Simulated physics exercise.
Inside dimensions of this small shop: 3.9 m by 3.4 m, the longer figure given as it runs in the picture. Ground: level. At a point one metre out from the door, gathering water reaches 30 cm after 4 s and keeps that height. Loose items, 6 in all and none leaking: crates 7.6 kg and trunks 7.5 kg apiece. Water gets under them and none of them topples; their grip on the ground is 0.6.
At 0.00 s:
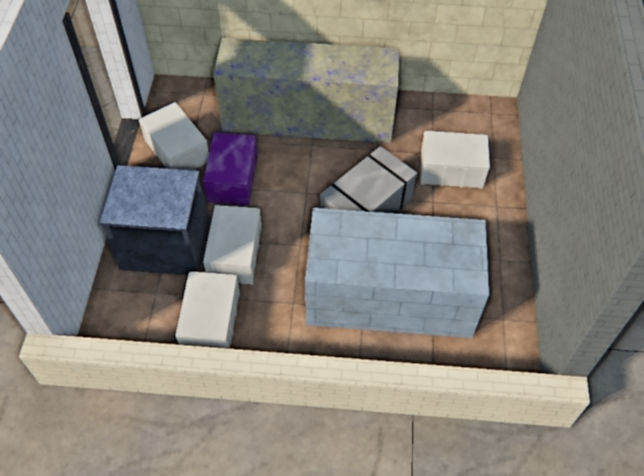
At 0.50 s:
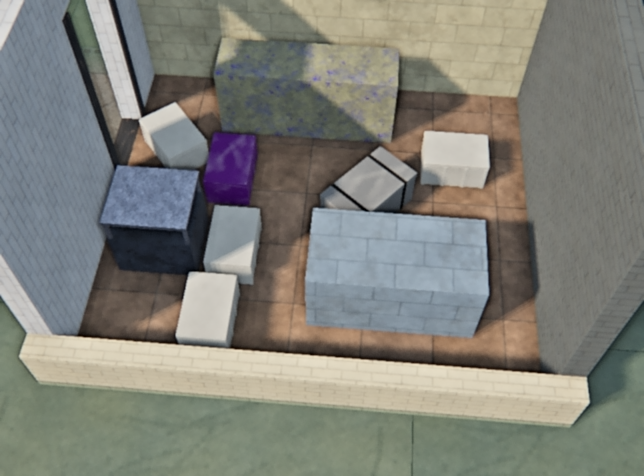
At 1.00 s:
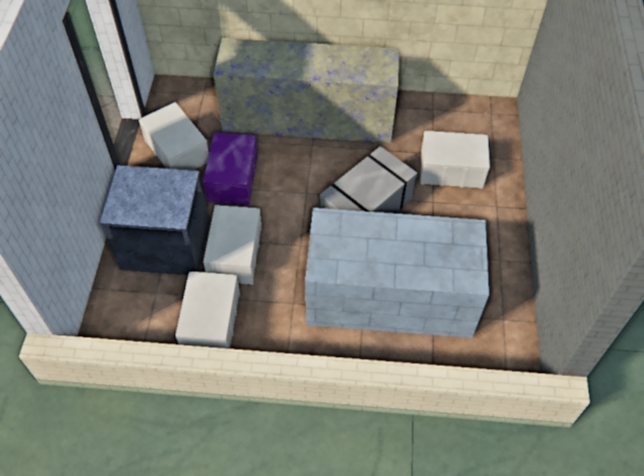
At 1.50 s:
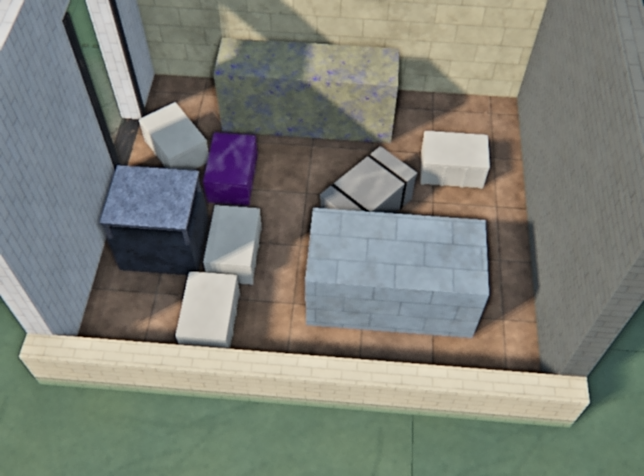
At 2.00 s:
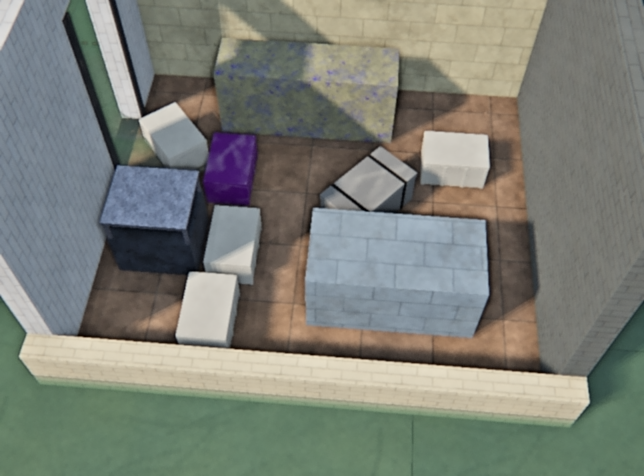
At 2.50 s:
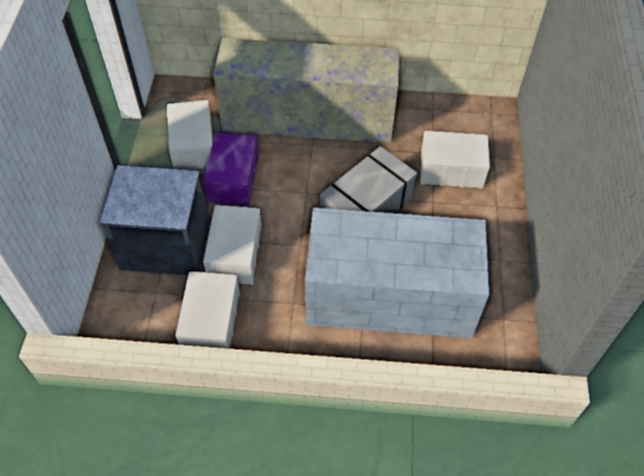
Greenish water spread over the ground outside a small roofless shop and crept in a little through the doorway on the left, then a pale box beside the purple crate turned slightly upright.
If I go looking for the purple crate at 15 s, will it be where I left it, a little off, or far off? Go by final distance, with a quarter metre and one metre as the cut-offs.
You will find it far off.
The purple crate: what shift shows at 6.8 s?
Roughly 200 cm.
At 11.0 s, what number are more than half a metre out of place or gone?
The count is 4.
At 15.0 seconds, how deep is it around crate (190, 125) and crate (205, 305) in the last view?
23 and 18 cm.
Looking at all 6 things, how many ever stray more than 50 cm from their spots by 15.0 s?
I count 6.
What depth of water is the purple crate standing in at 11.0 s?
18 cm, roughly.
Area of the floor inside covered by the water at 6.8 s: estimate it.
Some 10.0 m2 of it.
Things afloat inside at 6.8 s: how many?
4.
After 3.5 s the purple crate is near (267, 160), 0.3 m from its start, aground; 1 afloat.
After 6.8 s the purple crate is near (457, 168), 2.1 m from its start, afloat; 4 afloat.
After 11.0 s the purple crate is near (458, 108), 2.2 m from its start, afloat; 6 afloat.
After 15.0 s the purple crate is near (444, 103), 2.1 m from its start, afloat; 6 afloat.
